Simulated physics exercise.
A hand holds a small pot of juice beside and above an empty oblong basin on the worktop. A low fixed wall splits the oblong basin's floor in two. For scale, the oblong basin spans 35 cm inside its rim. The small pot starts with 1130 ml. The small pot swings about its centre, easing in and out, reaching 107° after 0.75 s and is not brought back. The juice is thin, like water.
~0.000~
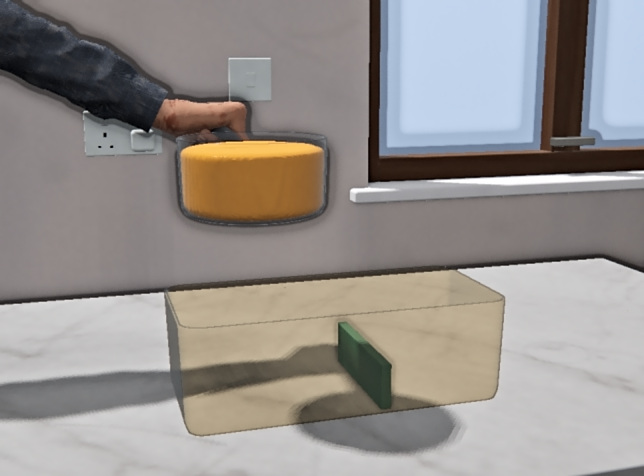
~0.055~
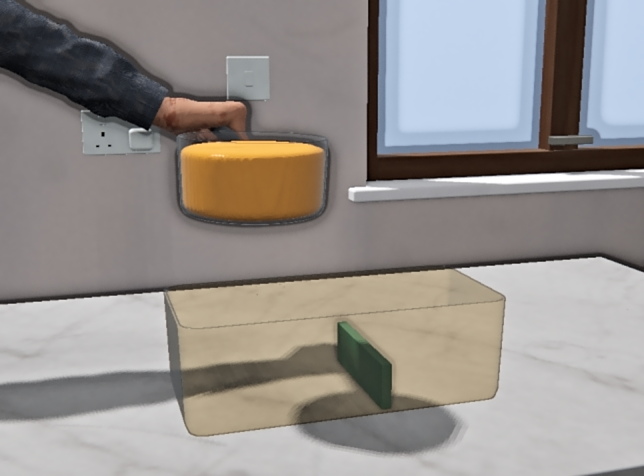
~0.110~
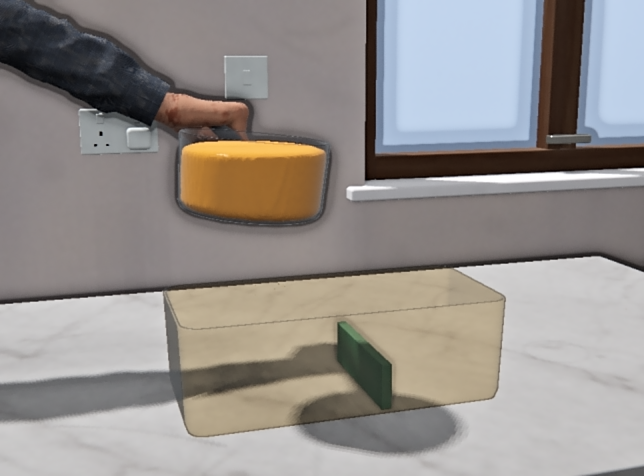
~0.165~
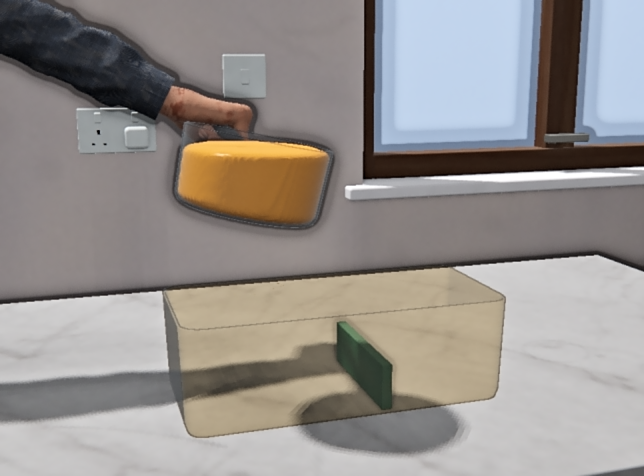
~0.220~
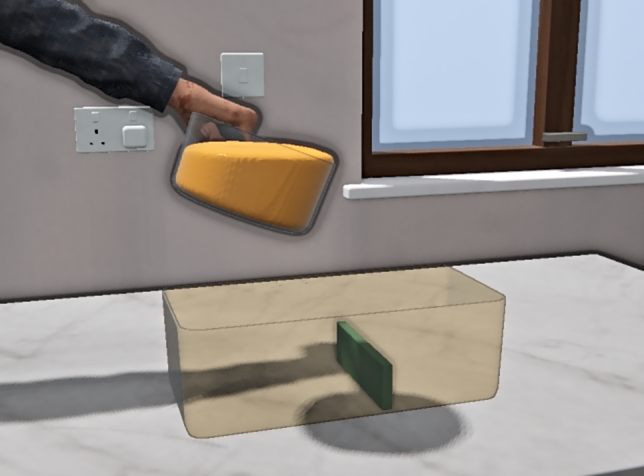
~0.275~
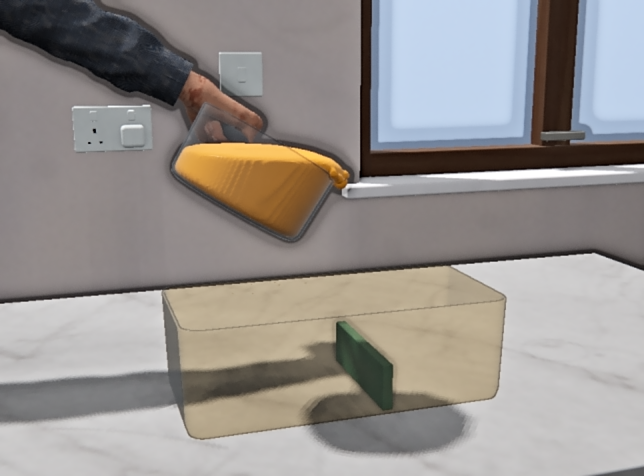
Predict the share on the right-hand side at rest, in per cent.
About 55 per cent.
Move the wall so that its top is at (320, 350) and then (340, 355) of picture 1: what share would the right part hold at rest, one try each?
First 90, then 70 per cent.
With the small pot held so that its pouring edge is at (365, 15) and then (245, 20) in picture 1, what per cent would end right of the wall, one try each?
First 70, then 10 per cent.
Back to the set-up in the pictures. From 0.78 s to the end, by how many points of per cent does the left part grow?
Some 12 per cent.
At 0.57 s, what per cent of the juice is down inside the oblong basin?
Some 36 per cent.
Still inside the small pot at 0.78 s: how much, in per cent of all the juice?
Near 5 in a hundred.
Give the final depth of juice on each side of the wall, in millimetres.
Left about 16 mm, right about 30 mm.
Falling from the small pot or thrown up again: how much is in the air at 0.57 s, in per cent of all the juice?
Near 38 in a hundred.
By 0.57 s the tilt is 92° and 27 per cent is still to pour, 2 is left of the wall and 34 right of it.
By 0.78 s the tilt is 107° and 5 per cent is still to pour, 31 is left of the wall and 55 right of it.
By 1.01 s the tilt is 107° and 0 per cent is still to pour, 42 is left of the wall and 55 right of it.
By 1.25 s the tilt is 107° and 0 per cent is still to pour, 44 is left of the wall and 55 right of it.
At rest 44 per cent lies left of the wall, 55 right of it and 2 outside.
